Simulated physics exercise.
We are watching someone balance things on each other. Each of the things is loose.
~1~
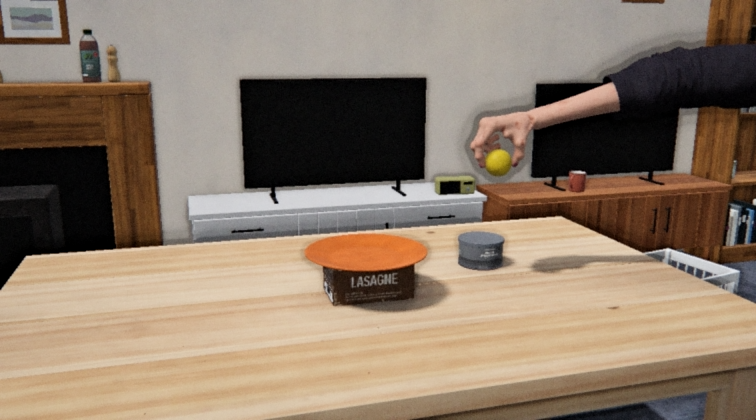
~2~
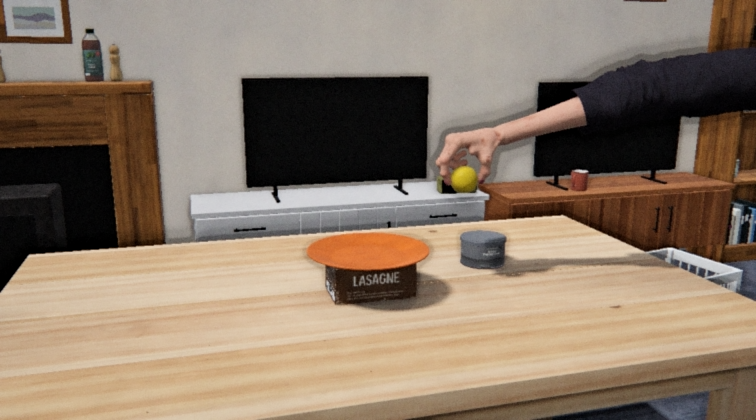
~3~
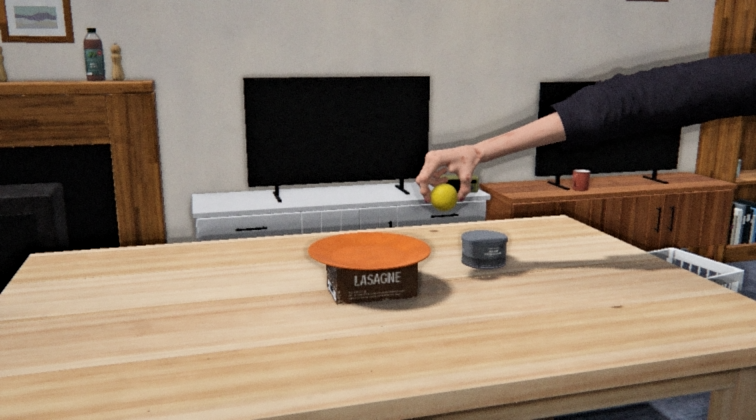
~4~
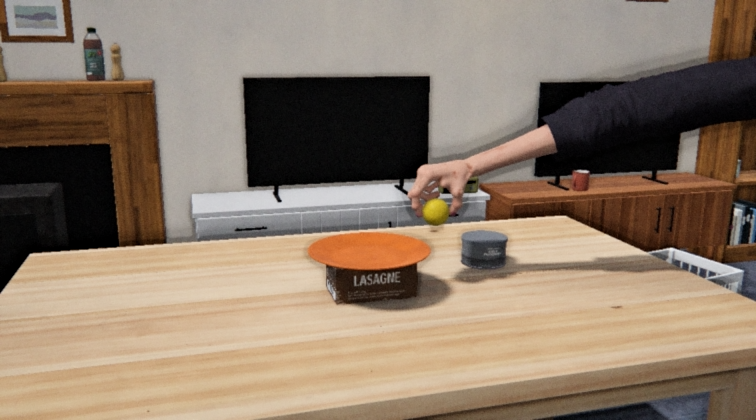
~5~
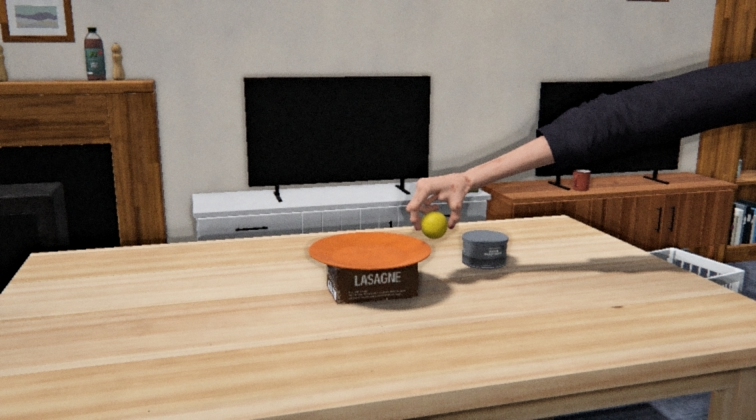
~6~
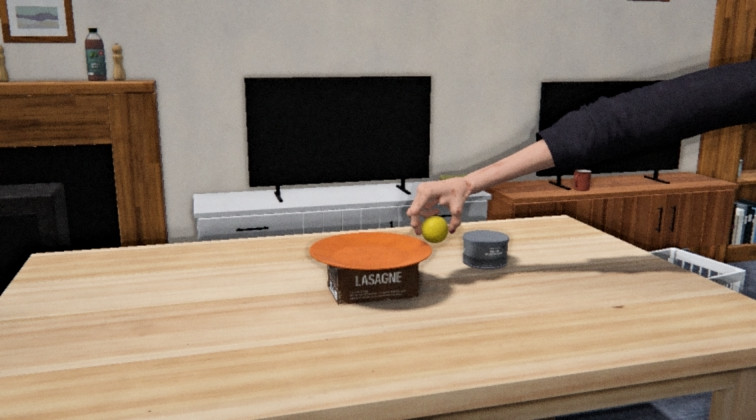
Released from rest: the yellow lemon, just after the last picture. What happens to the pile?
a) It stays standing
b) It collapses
b, it collapses.
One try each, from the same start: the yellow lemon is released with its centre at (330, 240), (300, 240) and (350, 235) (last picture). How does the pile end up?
Lab note - case 1: No collapse; case 2: Collapse; case 3: No collapse.
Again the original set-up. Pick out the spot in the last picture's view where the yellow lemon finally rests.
The object winds up at approximately (455, 272).
Then, 0.20 s past the last view, yellow lemon displaced a little near (443, 242).
Then, 0.30 s past the last view, yellow lemon now fallen.
Then, 0.40 s past the last view, nothing new.
Finally, fallen, yellow lemon; the other 3 still in place. Final places as the last picture's camera would see them, yellow lemon near (455, 273). The pile loses its balance.
